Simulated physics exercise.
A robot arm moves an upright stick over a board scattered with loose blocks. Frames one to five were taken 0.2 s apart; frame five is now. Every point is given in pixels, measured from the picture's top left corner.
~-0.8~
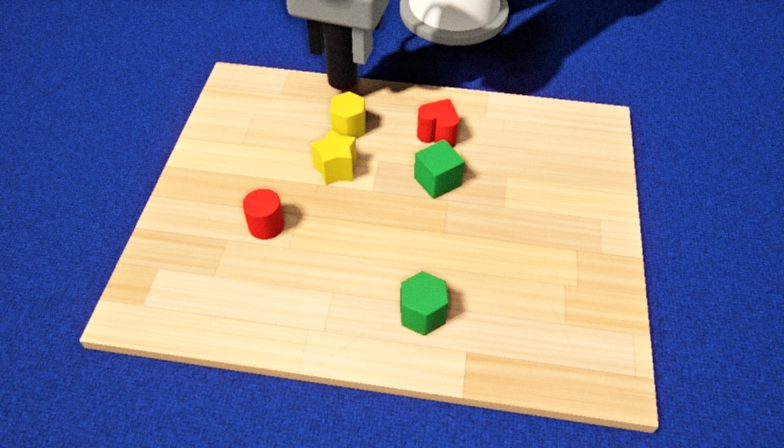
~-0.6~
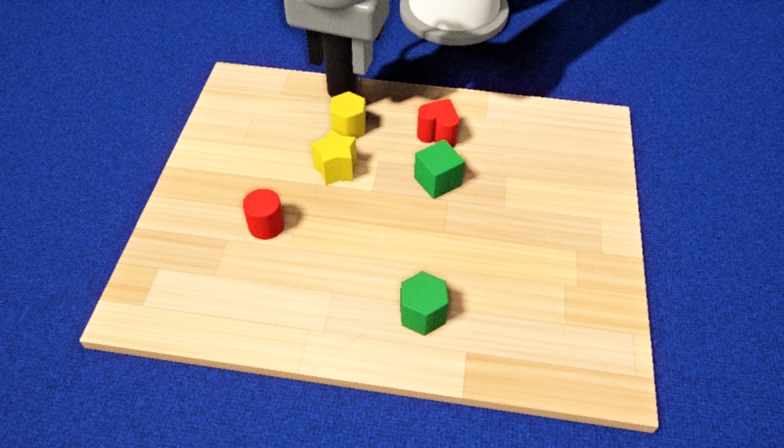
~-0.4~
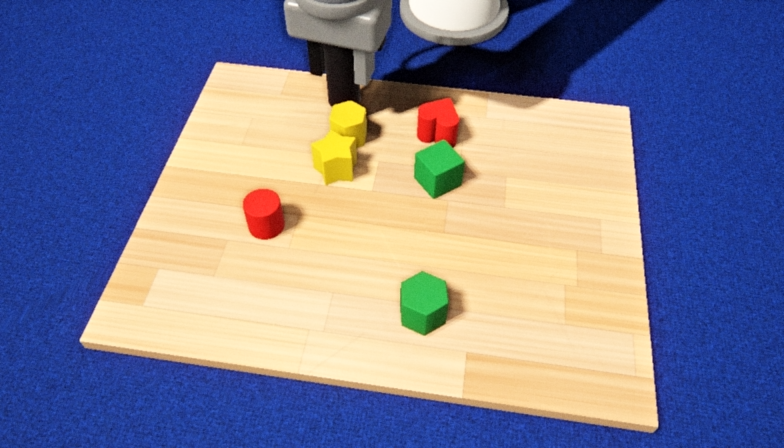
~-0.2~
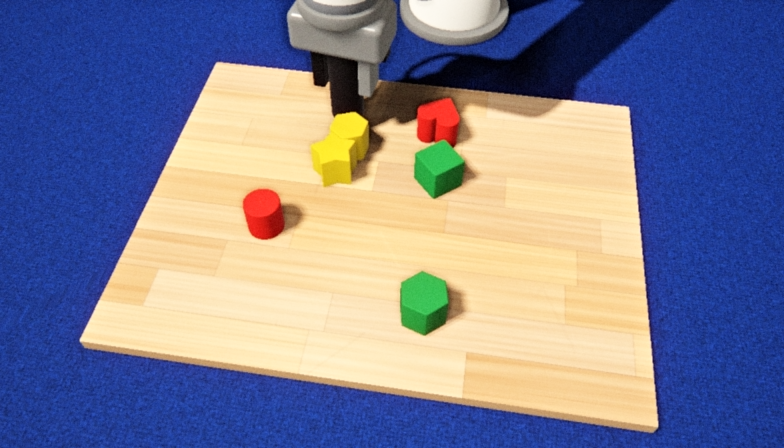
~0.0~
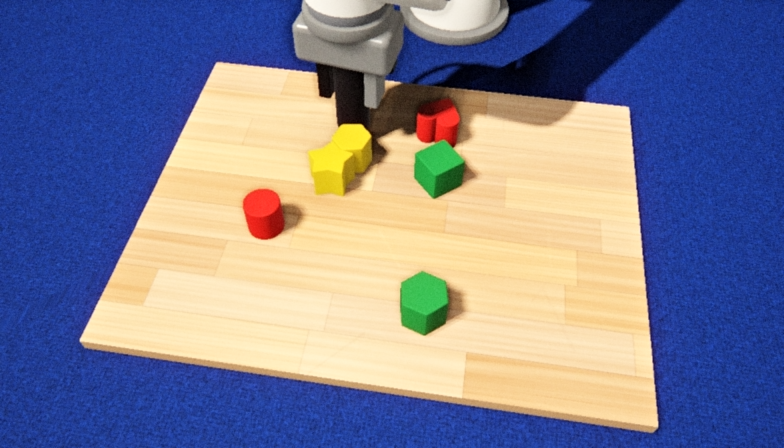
A robot arm holding a dark upright stick reaches in from the top of a pale wooden board on blue cloth, seen from above at an angle. A yellow hexagonal block and star sit below it, with a red block and green cube to the right, a red cylinder left and a green hexagonal block lower down. The stick edges down, pushing the hexagonal block against the star, which shifts slightly down-left.
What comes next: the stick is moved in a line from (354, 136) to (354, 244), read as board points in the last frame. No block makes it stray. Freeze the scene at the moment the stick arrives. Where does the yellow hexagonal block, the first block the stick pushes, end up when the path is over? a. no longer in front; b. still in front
The answer is b.
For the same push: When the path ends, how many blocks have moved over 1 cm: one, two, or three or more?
Once the path ends, two blocks will have shifted.
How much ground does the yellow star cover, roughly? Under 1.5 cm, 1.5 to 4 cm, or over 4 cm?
It moves quite far, over 4 cm.
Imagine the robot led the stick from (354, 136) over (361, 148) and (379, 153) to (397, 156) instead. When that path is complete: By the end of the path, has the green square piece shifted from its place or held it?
It keeps its position.
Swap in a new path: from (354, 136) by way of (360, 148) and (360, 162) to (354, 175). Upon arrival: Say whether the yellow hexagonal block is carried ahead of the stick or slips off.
By the time the path ends, the yellow hexagonal block is still sitting right in front of the stick.
What follows on the original path. One third of the way, stick at (353, 156); yellow star at (312, 186), turned 25° clockwise; yellow hexagonal block at (345, 172), turned 20° clockwise.
Two thirds of the way, stick at (353, 193); yellow star at (303, 196), turned 50° clockwise; yellow hexagonal block at (343, 211), turned 25° clockwise.
At the end, stick at (353, 231); yellow star at (303, 197), turned 55° clockwise; yellow hexagonal block at (338, 252), turned 35° clockwise; green square piece in place.
